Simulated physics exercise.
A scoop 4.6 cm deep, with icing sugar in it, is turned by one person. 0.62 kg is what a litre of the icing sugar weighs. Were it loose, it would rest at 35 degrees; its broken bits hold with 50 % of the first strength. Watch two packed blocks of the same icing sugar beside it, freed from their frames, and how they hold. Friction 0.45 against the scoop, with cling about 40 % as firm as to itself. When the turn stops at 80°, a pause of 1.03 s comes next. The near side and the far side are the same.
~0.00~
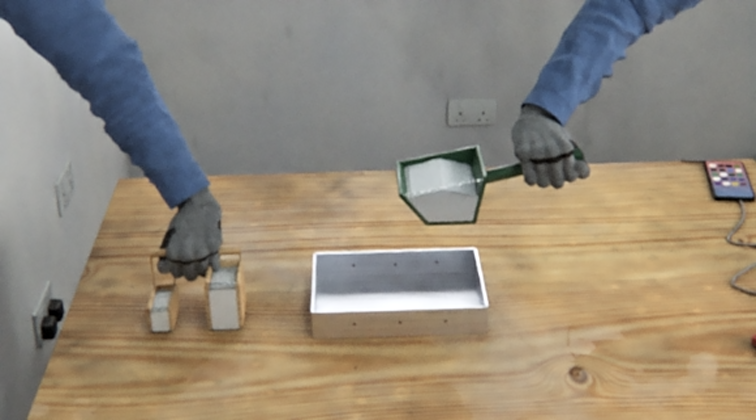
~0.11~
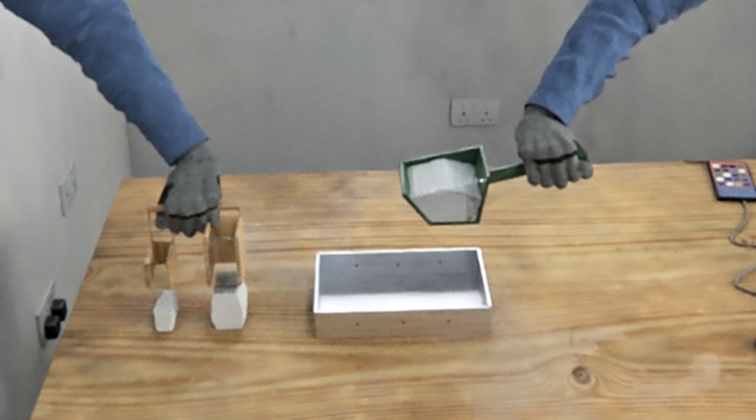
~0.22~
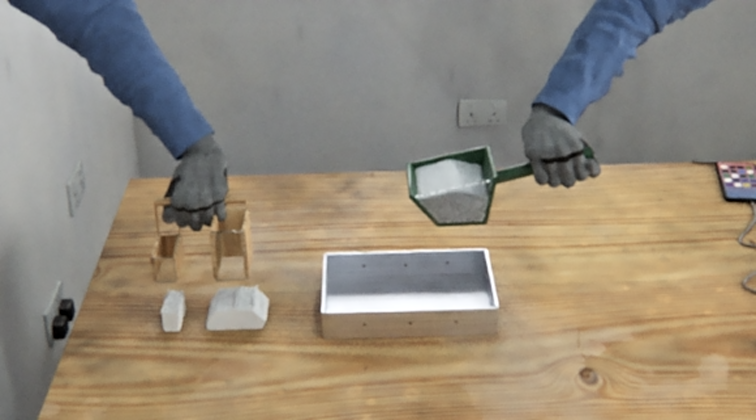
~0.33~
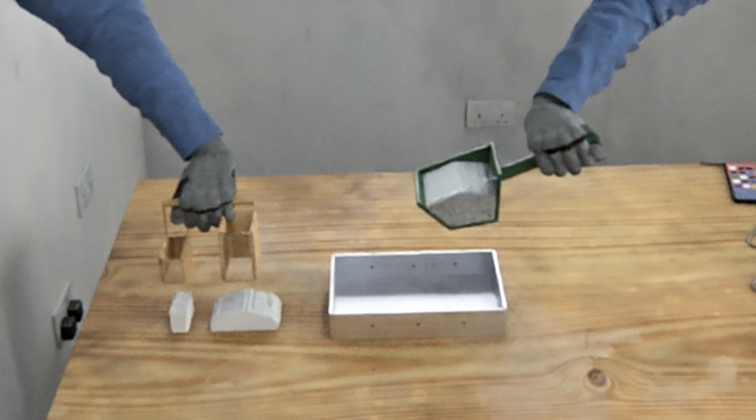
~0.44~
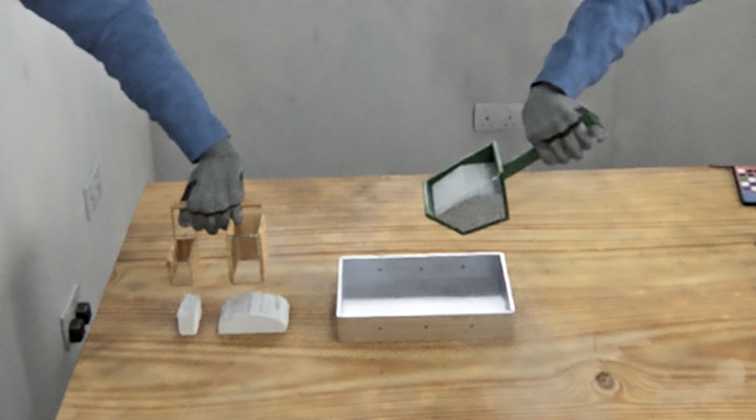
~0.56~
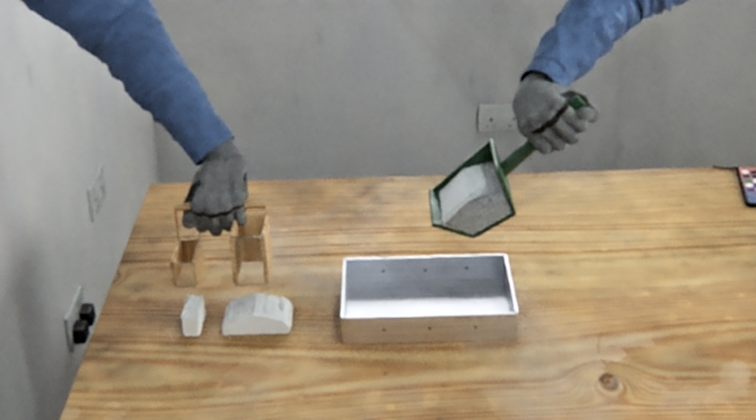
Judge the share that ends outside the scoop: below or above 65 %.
I'd say the bit outside the scoop lands north of 65 %.
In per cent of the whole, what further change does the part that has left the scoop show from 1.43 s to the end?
I'd put it at close to 20 percent.
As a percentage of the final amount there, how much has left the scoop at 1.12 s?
30 %.
After 0.82 s, the scoop is at 58 degrees and 0 % has left it.
After 1.12 s, the scoop is at 80 degrees and 35 % has left it.
After 1.43 s, the scoop is at 80 degrees and 80 % has left it.
After 1.74 s, the scoop is at 80 degrees and 94 % has left it.
After 2.06 s, the scoop is at 80 degrees and 100 % has left it.
